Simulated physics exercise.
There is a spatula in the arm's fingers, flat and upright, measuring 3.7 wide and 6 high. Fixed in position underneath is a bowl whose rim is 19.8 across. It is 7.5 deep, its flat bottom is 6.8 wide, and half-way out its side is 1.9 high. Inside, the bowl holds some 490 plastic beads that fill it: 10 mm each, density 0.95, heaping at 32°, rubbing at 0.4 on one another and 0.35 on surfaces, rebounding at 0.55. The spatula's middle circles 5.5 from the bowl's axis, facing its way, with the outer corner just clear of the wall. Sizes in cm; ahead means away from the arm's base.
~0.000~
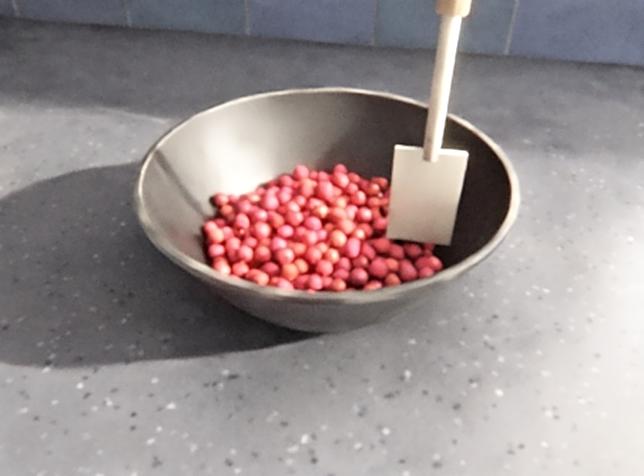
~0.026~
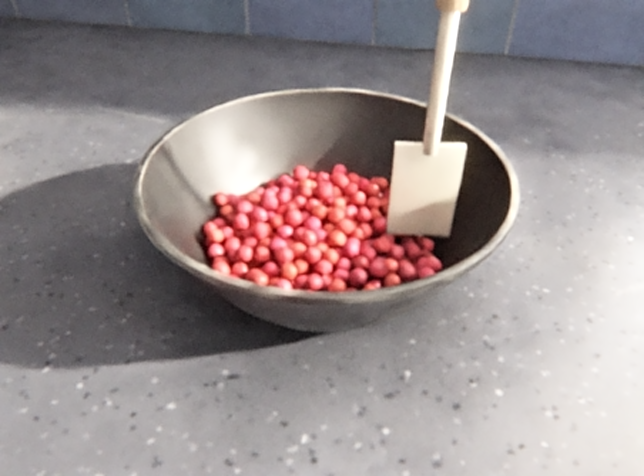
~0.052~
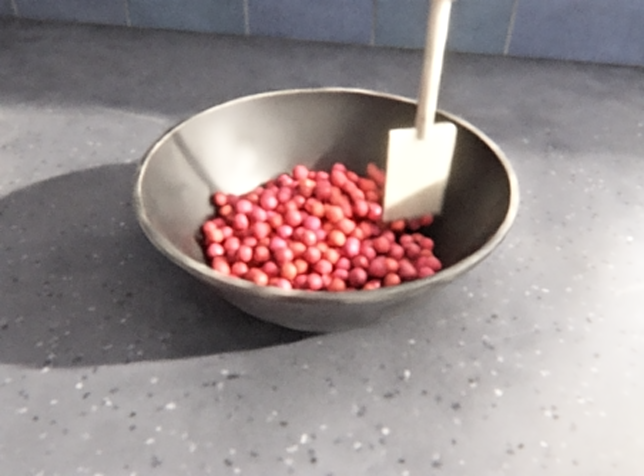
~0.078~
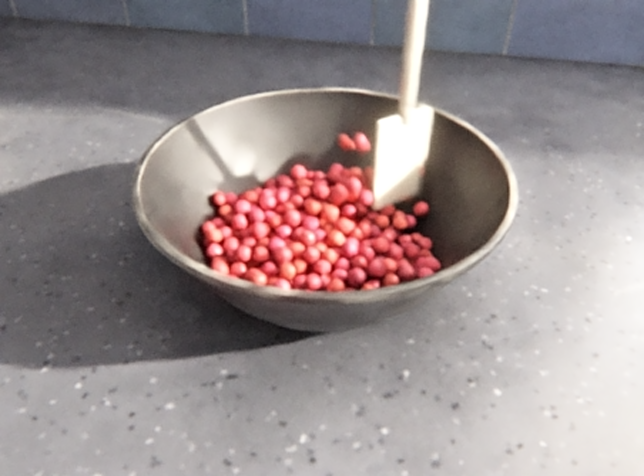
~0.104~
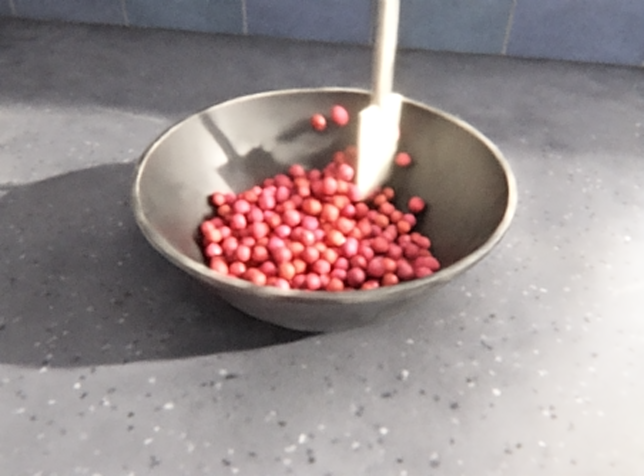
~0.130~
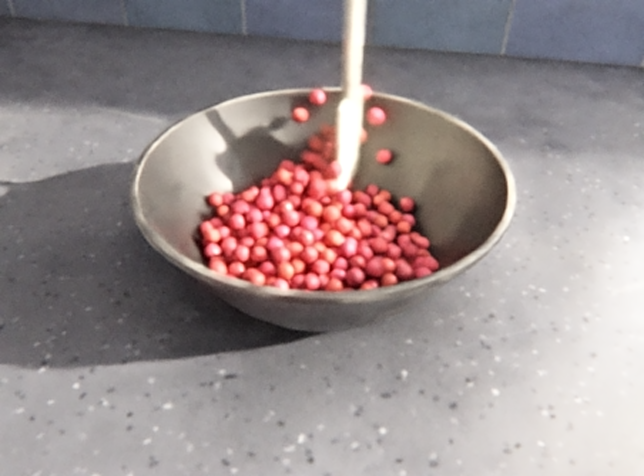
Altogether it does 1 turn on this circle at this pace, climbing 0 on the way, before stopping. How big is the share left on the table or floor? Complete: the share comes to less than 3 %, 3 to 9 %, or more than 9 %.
The share comes to between 3 and 9 %.
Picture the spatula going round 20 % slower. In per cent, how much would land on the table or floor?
Estimated share: About 0 per cent.
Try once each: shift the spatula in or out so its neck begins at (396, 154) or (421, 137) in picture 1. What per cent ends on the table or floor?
About 0 and 5 per cent.
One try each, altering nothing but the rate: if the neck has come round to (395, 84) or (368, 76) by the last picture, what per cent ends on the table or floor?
Roughly 0 per cent on the first try and 0 per cent on the second.
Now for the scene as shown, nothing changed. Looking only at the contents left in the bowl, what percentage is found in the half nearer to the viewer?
About 45 per cent.
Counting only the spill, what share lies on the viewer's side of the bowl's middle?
I'd estimate some 60 per cent.
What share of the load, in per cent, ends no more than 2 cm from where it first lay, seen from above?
About 55 %.
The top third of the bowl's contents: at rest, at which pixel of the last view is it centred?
I'd say close to (365, 216).
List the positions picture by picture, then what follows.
The first picture shows the spatula neck at (435, 124), 0° round; upper third of the load around (317, 231), from x 210 to 435, top at y 170; 487 in the bowl.
The second picture shows the spatula neck at (435, 118), 7° round; upper third of the load around (319, 231), from x 210 to 435, top at y 170.
The third picture shows the spatula neck at (426, 104), 24° round; upper third of the load around (319, 227), from x 210 to 430, top at y 170.
The fourth picture shows the spatula neck at (408, 90), 44° round; upper third of the load around (319, 223), from x 210 to 430, top at y 140.
The fifth picture shows the spatula neck at (382, 79), 63° round; upper third of the load around (316, 226), from x 210 to 430, top at y 110.
The sixth picture shows the spatula neck at (351, 73), 83° round; upper third of the load around (311, 222), from x 205 to 430, top at y 90; 487 in the bowl.
After 0.27 s, 188° round, highest piece 8 above the table; 486 in the bowl, 1 in flight or on the tool.
After 0.41 s, 292° round, highest piece 9 above the table; 476 in the bowl, 2 on the table or floor, 9 in flight or on the tool.
After 0.68 s, 0° round, highest piece 5 above the table; 463 in the bowl, 24 on the table or floor.
After 1.38 s, 0° round, highest piece 5 above the table; 463 in the bowl, 24 on the table or floor.
In the end, 463 in the bowl, 24 on the table or floor. That is 5 % on the table or floor.
